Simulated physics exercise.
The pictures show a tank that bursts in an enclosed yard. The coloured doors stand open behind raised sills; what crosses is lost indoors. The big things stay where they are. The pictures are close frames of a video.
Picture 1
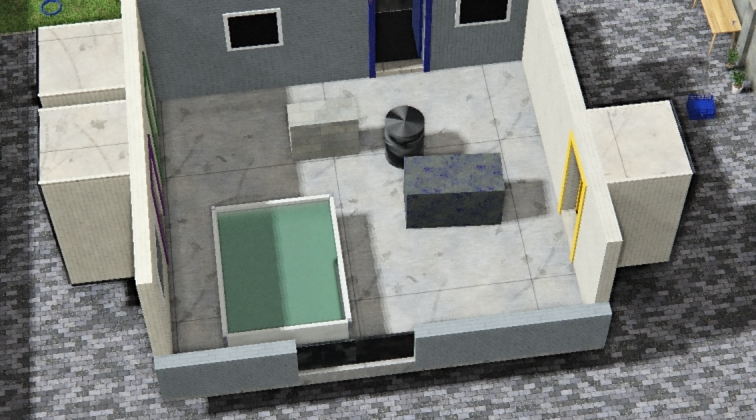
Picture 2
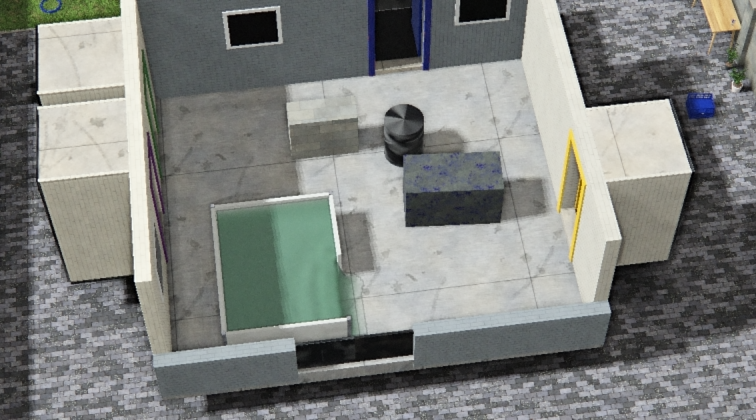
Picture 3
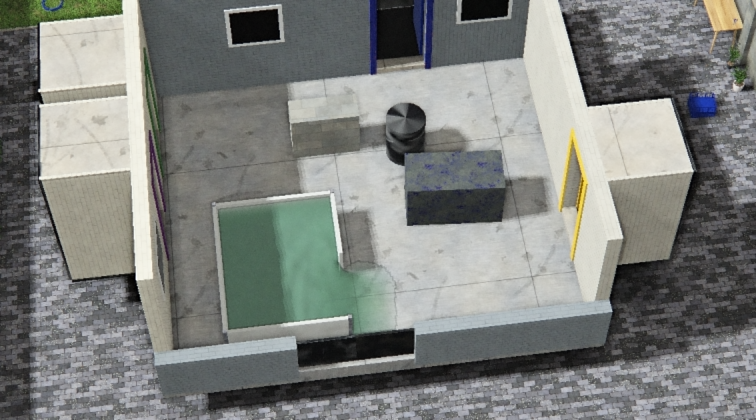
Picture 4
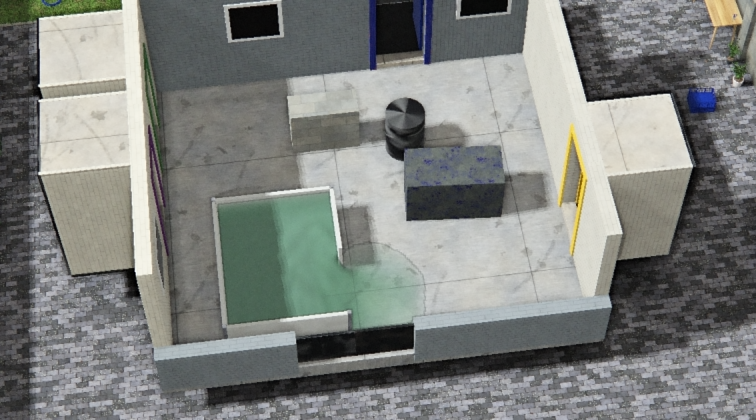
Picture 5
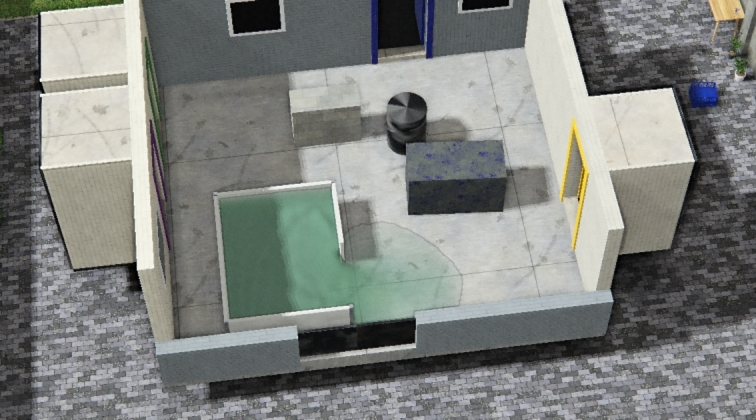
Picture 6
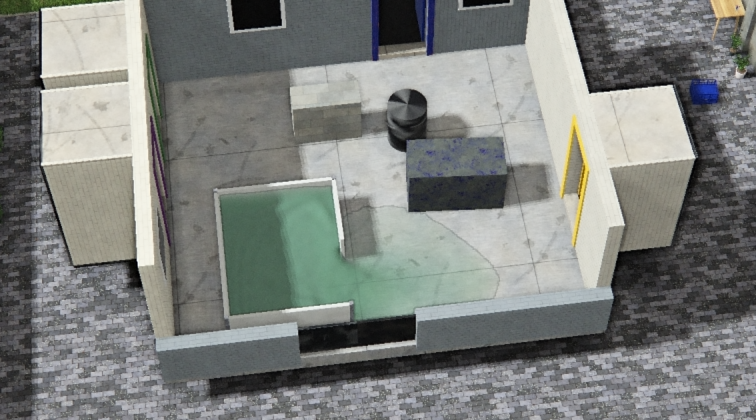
A walled yard holds a tank of green water that bursts and spreads rightward across the floor.
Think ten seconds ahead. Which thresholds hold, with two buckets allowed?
In the end: The green door stays under that; the purple door stays under that; the yellow door takes more than that; the blue door stays under that.
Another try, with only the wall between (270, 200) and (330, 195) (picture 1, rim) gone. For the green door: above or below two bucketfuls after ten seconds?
My reading: Green door passes that mark.
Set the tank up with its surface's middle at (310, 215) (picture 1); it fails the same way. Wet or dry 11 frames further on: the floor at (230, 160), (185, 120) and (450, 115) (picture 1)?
One after the other: Clear, dry, dry.
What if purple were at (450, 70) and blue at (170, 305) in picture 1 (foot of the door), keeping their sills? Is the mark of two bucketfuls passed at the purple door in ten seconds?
In short: Purple door floods.
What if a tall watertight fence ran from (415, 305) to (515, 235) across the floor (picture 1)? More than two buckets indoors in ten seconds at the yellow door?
My reading: The yellow one floods.
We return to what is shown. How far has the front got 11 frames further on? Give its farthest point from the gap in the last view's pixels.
Close to (543, 156).
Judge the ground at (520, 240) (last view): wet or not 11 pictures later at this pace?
At that place: Covered.
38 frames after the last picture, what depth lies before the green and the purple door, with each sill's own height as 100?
Roughly 0 per cent, then 0 per cent.
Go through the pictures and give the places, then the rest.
Still water in the open tank at (280, 266), in the first frame.
Water pours out at (343, 303) and has run to (350, 276), in the second frame.
Water pours out at (344, 302) and has run to (384, 274), in the third frame.
Water pours out at (344, 297) and has run to (417, 277), in the fourth frame.
Water pours out at (345, 291) and has run to (455, 274), in the fifth frame.
Water pours out at (346, 288) and has run to (493, 281), in the sixth frame.
A moment on, water covers 25 % of the floor; the green door not reached, the purple door not reached, the yellow door wet at the sill, nothing in, the blue door not reached.
Next, water covers 30 % of the floor; the green door not reached, the purple door not reached, the yellow door under two buckets in, the blue door not reached.
Then, water covers 45 % of the floor; the green door not reached, the purple door not reached, the yellow door far over two buckets in, the blue door not reached.
Later, water covers 65 % of the floor; the green door not reached, the purple door not reached, the yellow door far over two buckets in, the blue door wet at the sill, nothing in.
In the end, water covers 95 % of the floor; the green door wet at the sill, nothing in, the purple door wet at the sill, nothing in, the yellow door far over two buckets in, the blue door wet at the sill, nothing in.
